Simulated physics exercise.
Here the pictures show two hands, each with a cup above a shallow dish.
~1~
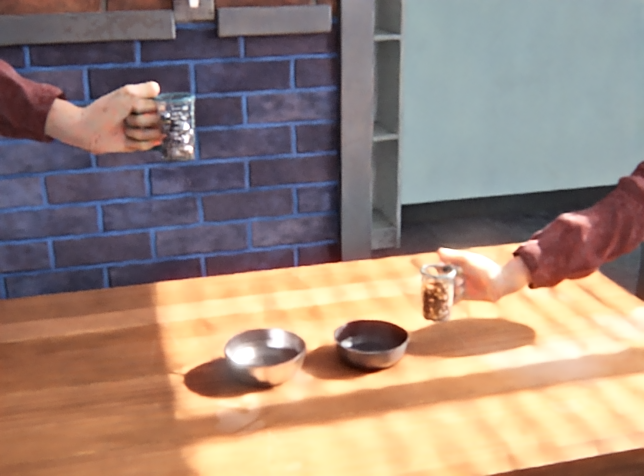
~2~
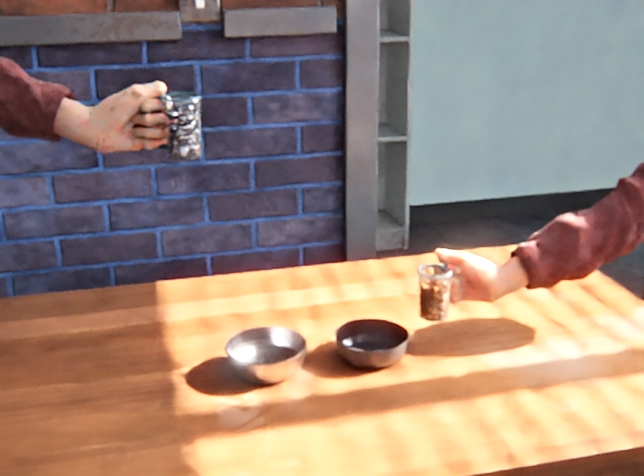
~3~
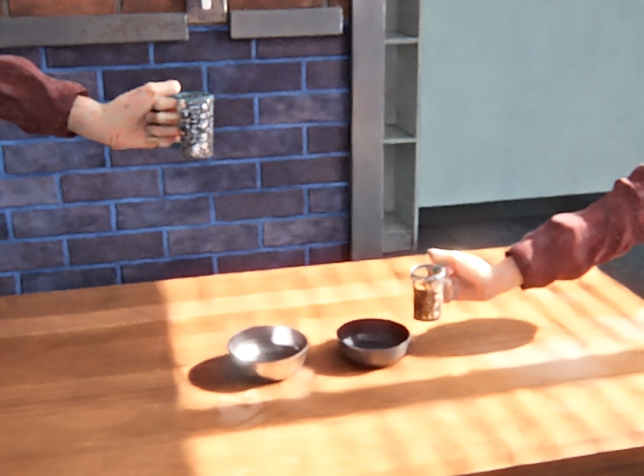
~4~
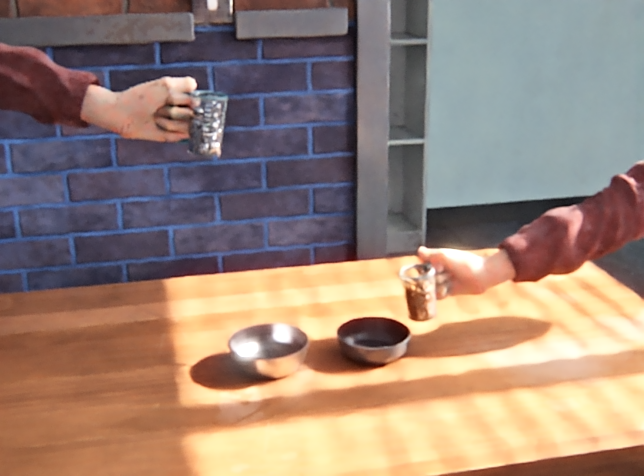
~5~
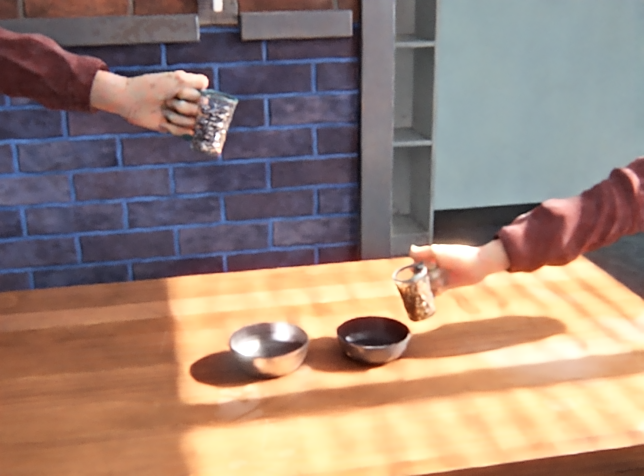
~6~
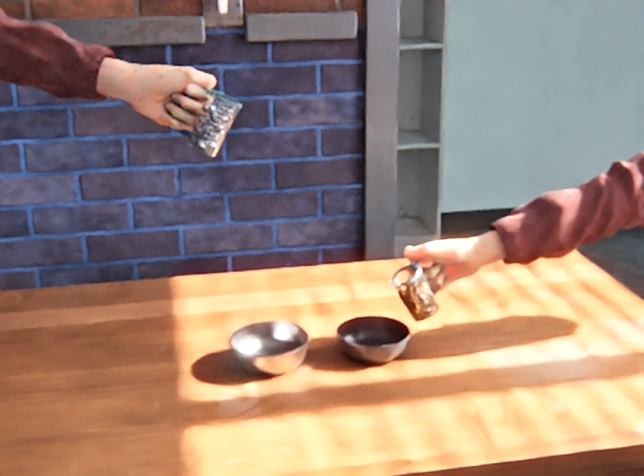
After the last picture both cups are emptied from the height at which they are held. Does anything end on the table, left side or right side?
Left: Spills a few. Right: Loses nothing.
Then, 0.47 s on from there, left, the whole lot still in the cup; right, the whole lot still in the cup.
Then, 0.88 s on from there, left, the bulk still in the cup, a little in the dish, near a quarter in the air; right, all but a few still in the cup, only a few in the air.
Then, 1.23 s on from there, left, near a third in the dish, a little outside the dish, near two thirds in the air; right, only a few still in the cup, all but a few in the dish.
In the end, left, near half in the dish, near half outside the dish; right, the whole lot in the dish, none at all outside the dish.
